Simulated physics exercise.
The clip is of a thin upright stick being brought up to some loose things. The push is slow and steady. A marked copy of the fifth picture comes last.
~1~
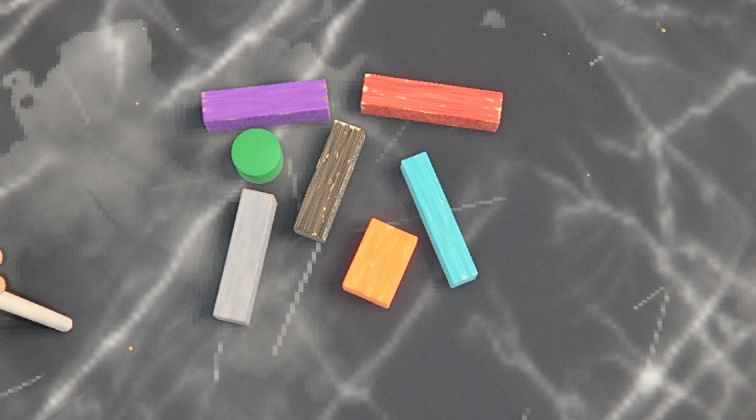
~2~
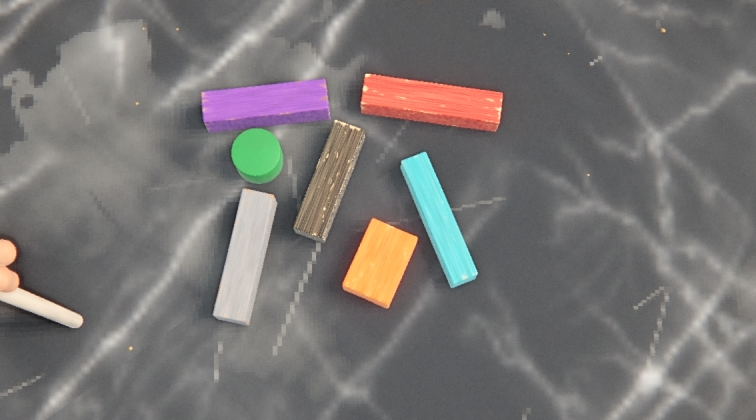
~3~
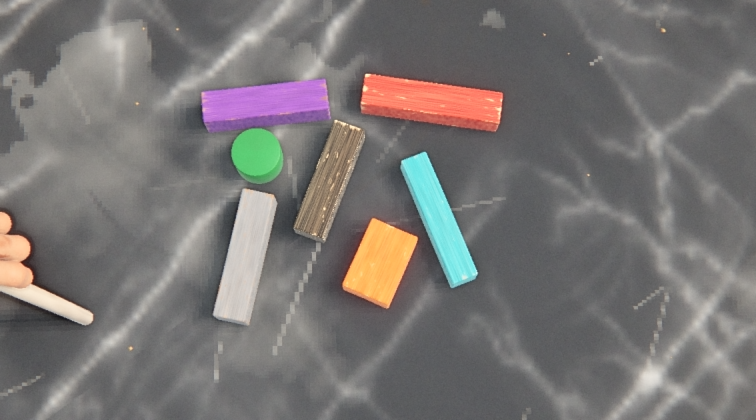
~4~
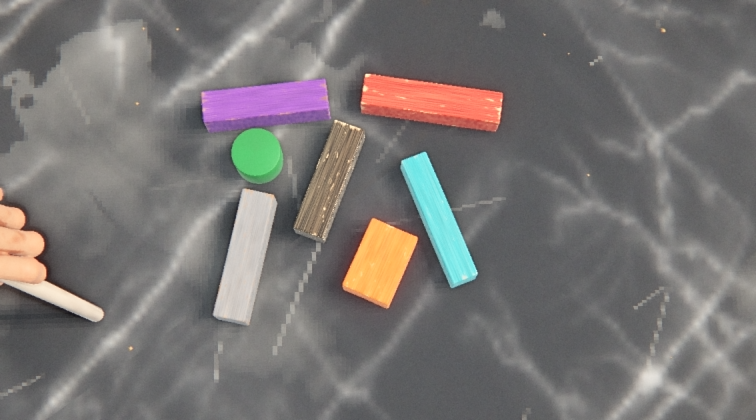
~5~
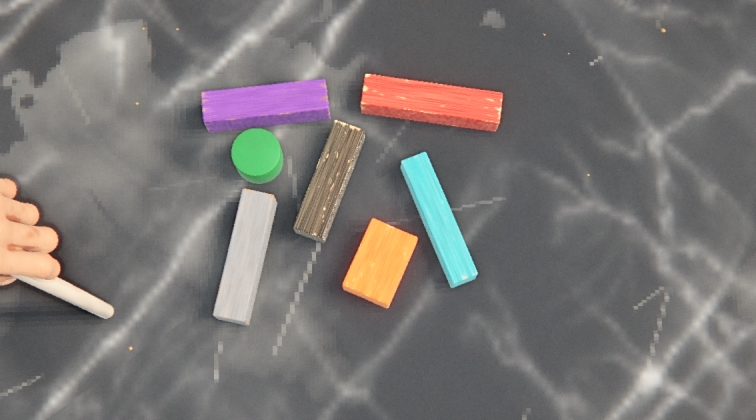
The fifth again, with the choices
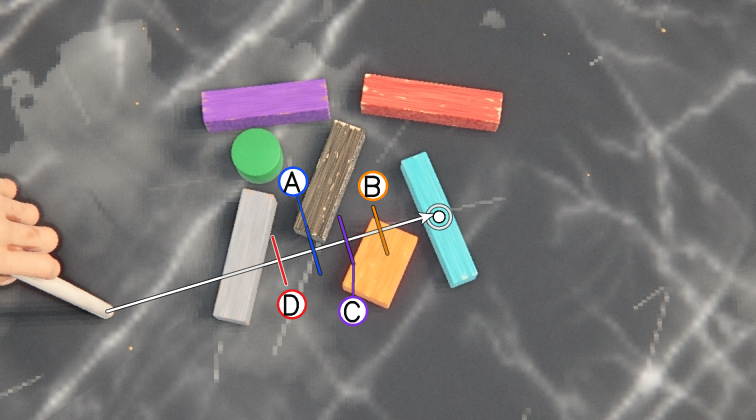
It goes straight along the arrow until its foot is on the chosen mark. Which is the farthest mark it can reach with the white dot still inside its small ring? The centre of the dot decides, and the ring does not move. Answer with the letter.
At A, and not beyond.
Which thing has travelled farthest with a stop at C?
It is the grey bar.
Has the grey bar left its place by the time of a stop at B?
Yes.
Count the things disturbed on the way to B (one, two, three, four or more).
Four or more.
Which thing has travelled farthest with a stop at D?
The grey bar has gone farthest.
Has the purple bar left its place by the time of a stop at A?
By then, no.
On the marked copy, A at (313, 250); B at (380, 230); C at (346, 241); D at (279, 260); the arrow from (107, 312) to (433, 214); the white dot at (439, 216).
Following A. Soon after the start, foot of the stick (183, 289).
Later, foot of the stick (258, 267); grey bar (277, 251).
In the end, foot of the stick (313, 250); grey bar (322, 225); black bar (353, 156); the dot is still in its ring.
As for the rest, B shifts the dotted thing to (453, 215); C shifts the dotted thing to (453, 215); D keeps the dot in but is short.
